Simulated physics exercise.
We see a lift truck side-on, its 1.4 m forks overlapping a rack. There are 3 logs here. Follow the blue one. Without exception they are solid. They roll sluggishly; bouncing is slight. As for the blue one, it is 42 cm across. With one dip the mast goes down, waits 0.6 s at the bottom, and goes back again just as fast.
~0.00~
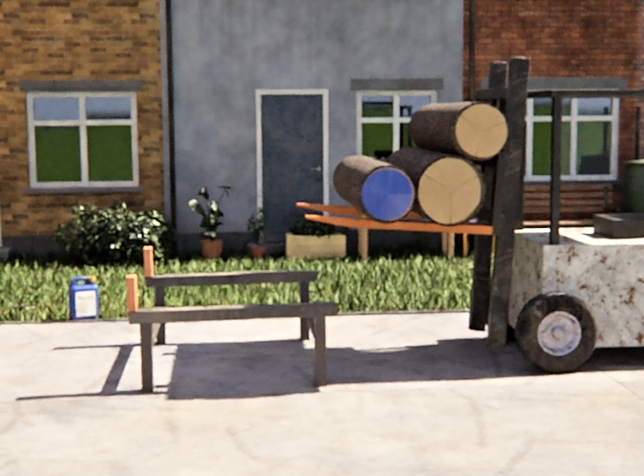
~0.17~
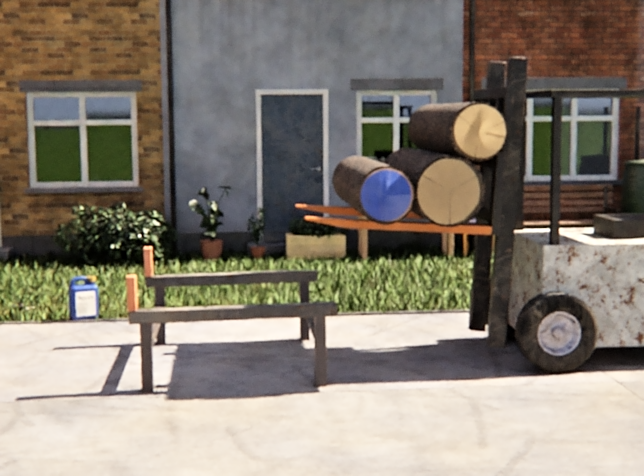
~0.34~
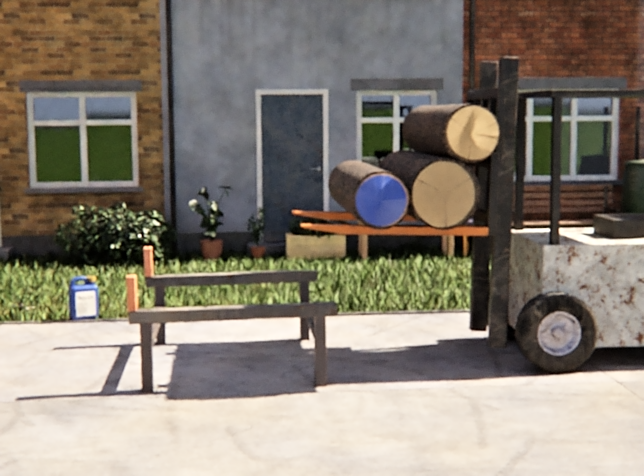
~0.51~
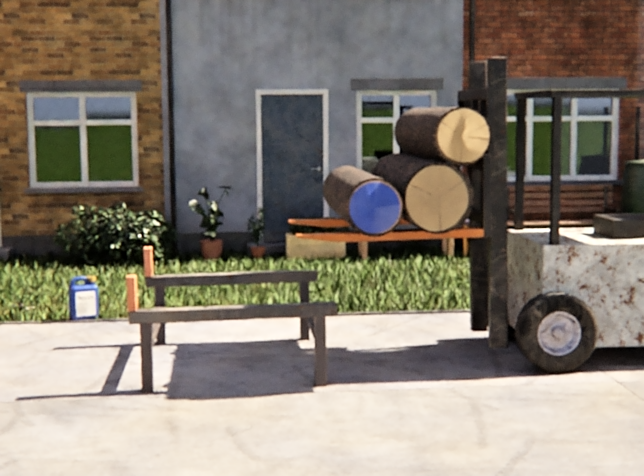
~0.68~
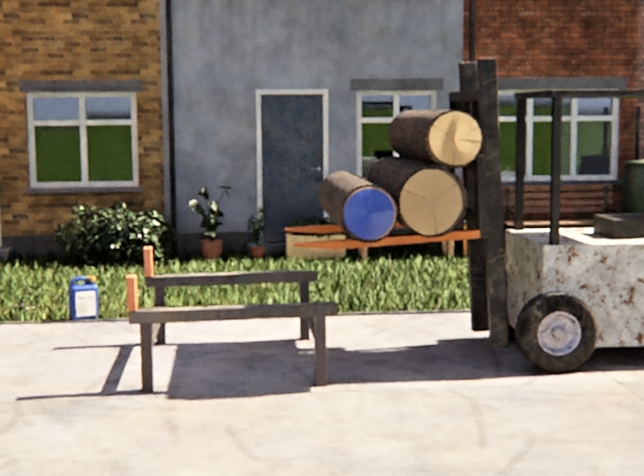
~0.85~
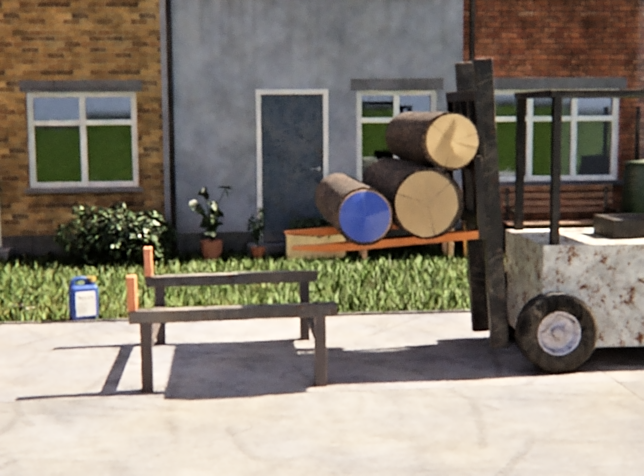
A forklift stood at the right holding three logs on its orange forks, then its mast tilted forward, dipping the fork tips while the logs, including the blue-ended one, shifted slightly down and left.
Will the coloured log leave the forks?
It won't come loose from the forks.
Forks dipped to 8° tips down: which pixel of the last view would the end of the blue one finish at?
I'd put it somewhere around (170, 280).
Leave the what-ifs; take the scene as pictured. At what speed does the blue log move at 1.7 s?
I'd put it near 0.3 m/s.
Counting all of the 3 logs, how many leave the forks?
0.
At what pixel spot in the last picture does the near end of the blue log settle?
In the last picture it sits near (346, 192).
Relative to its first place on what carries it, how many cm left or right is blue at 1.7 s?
By then blue sits 20 left of where it began.
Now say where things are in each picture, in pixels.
Blue at (387, 194); forks 4° tips up; tips at (310, 217); 2 of the 3 lie directly on the forks, in the first frame.
Blue at (386, 195); forks 4° tips up, in the second frame.
Blue at (381, 201); forks 2° tips up, in the third frame.
Blue at (375, 208); forks 1° tips down; tips at (301, 236), in the fourth frame.
Blue at (369, 214); forks 3° tips down, in the fifth frame.
Blue at (365, 217); forks 4° tips down; tips at (296, 248), in the sixth frame.
After 1.7 s, blue is on the forks, 30 cm from the tips, rolling left; 0 of 3 have left the forks.
At rest (2.8 s), blue is on the forks, 25 cm from the tips; 0 of 3 have left the forks.
